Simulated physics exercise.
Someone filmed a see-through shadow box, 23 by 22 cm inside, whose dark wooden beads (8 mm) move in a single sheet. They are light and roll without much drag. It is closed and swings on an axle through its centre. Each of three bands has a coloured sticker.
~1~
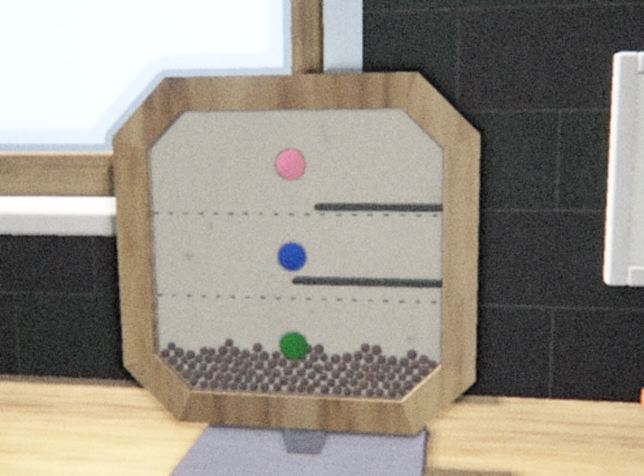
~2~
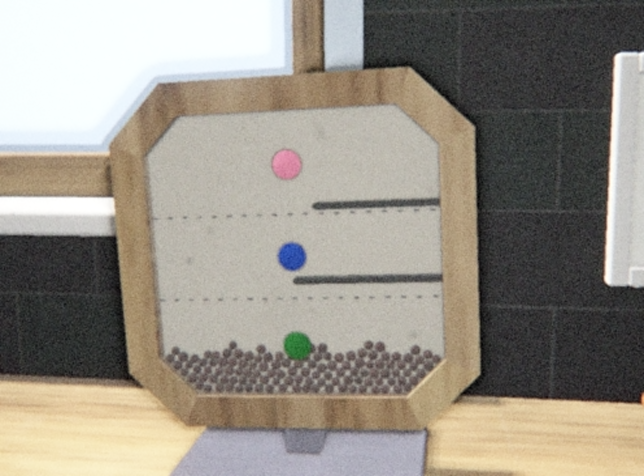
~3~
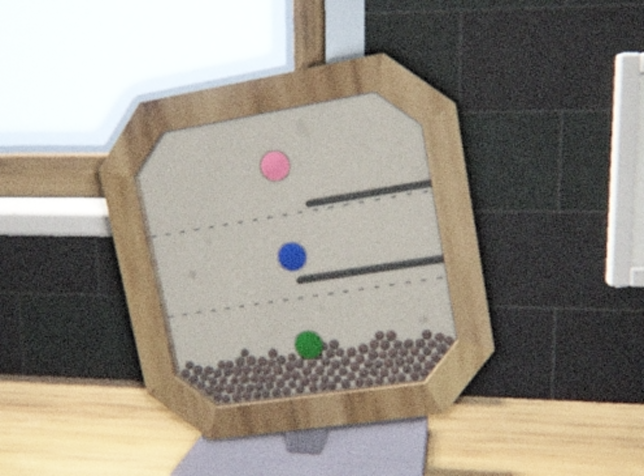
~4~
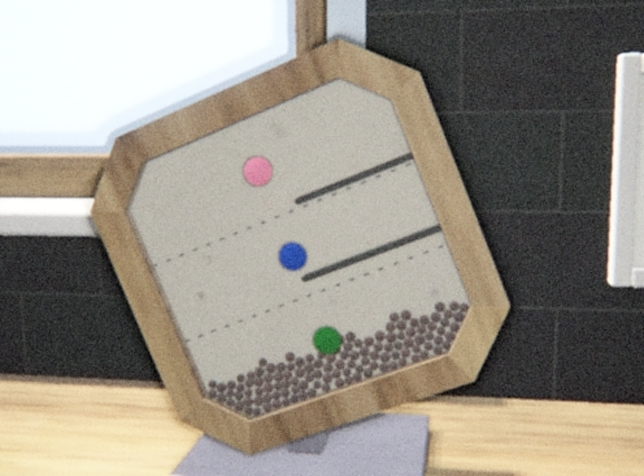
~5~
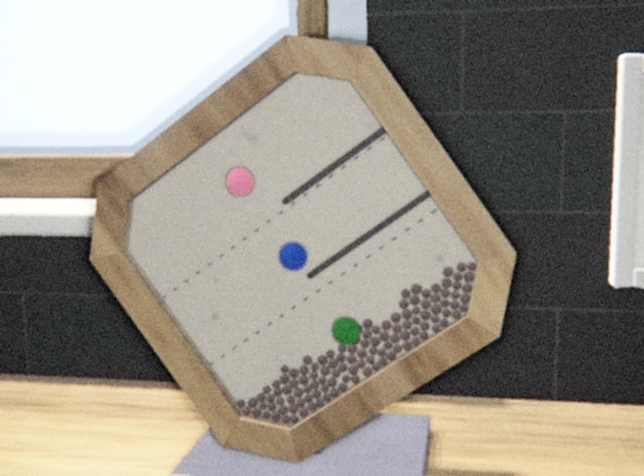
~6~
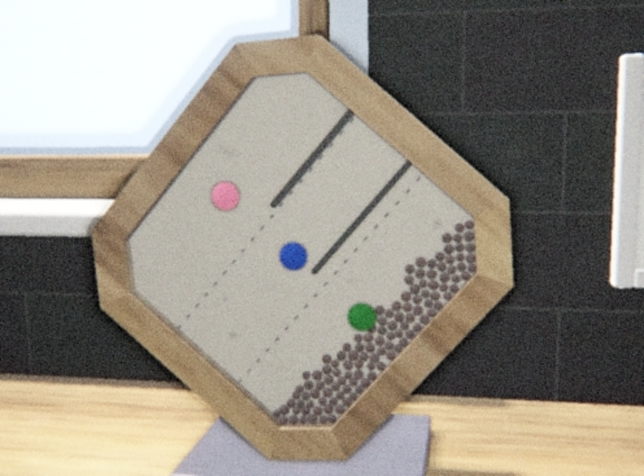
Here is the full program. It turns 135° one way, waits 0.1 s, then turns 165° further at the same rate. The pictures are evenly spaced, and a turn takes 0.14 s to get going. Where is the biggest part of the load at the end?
The one marked pink.
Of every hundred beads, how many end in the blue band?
About 10 per cent.
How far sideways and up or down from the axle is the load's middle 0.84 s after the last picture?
About 9 cm right and 2 cm below.
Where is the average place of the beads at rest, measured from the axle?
Some 9 cm right and 3 cm below.
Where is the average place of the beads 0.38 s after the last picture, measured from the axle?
About 5 cm right and 8 cm below.
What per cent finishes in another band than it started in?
Some 100 per cent.
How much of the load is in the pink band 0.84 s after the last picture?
About 85 per cent.
Then, 0.38 s later than the last picture, it stands 135° anticlockwise; the beads' middle is 5 cm right of and 8 cm below the centre; pink 45 %, blue 30 %, green 25 %.
Then, 0.84 s later than the last picture, it has come round 217° anticlockwise; the beads' middle is 9 cm right of and 2 cm below the centre; pink 85 %, blue 10 %, green 5 %.
Then, 1.21 s later than the last picture, it has come round 300° anticlockwise; the beads' middle is 9 cm right of and 2 cm below the centre; pink 90 %, blue 10 %.
All still 2.1 s after it, it has come round 300° anticlockwise; pink 90 %, blue 10 %, green 0 %.
